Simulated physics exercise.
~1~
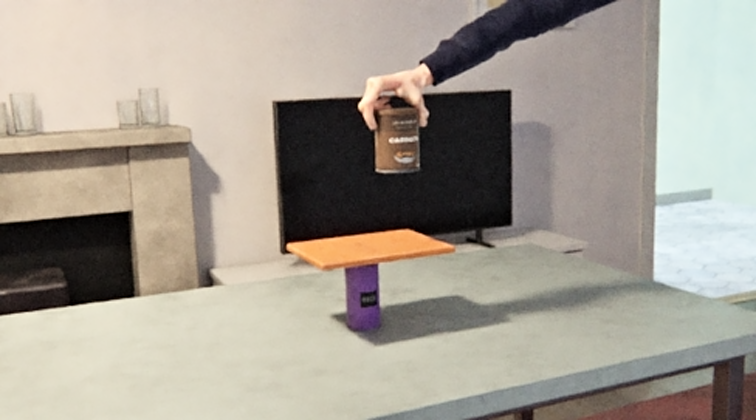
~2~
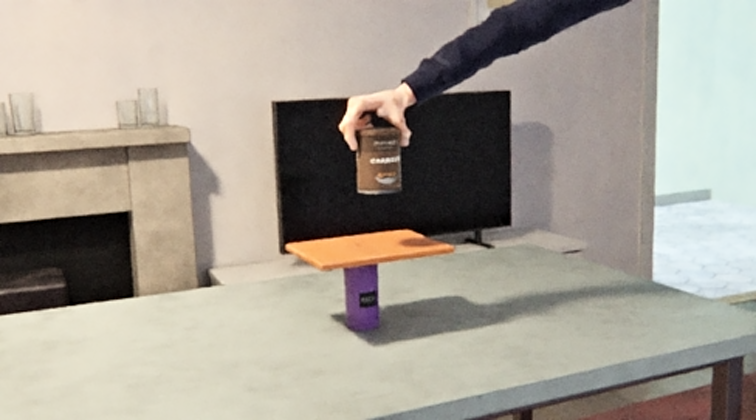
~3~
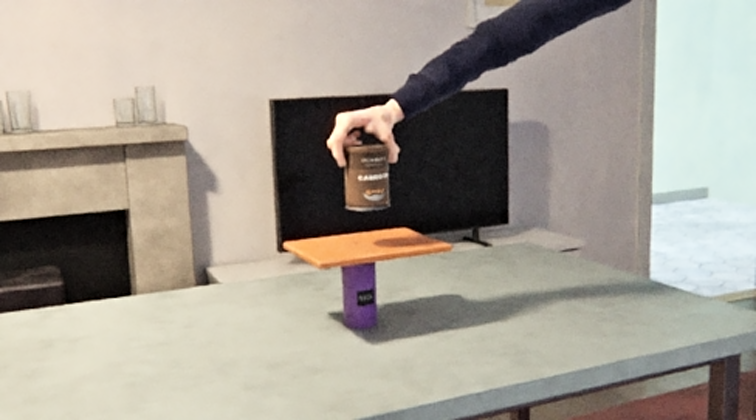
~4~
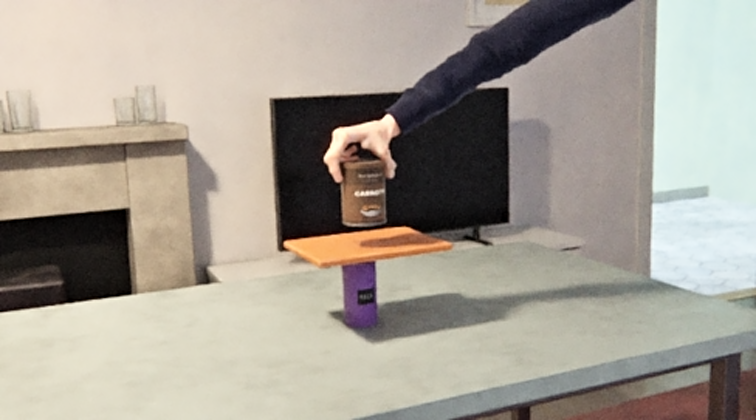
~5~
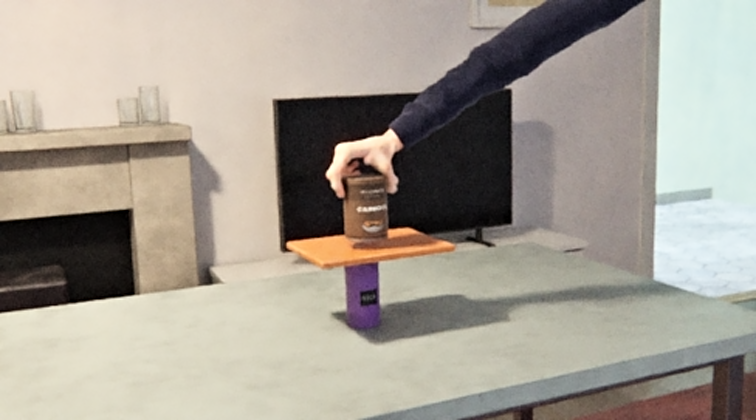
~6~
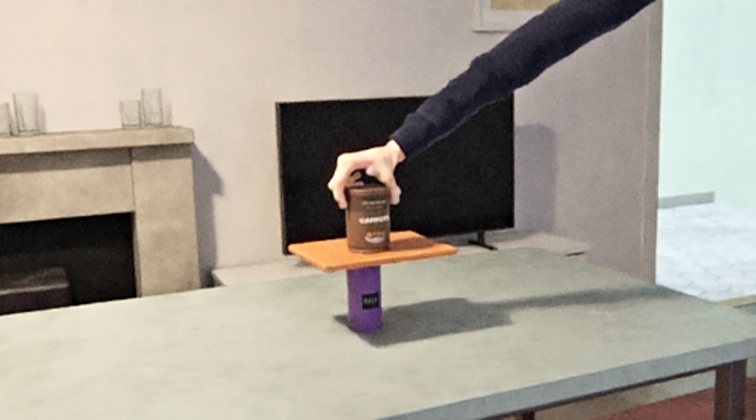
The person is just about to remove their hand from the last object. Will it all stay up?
Stays in place.
Then, 0.40 s after the last picture, nothing has stirred.
Then, 1.10 s after the last picture, brown tin resting near (368, 218).
At rest, all 3 in place. Seen from the same camera at the end, brown tin near (368, 219). The stack stays up.
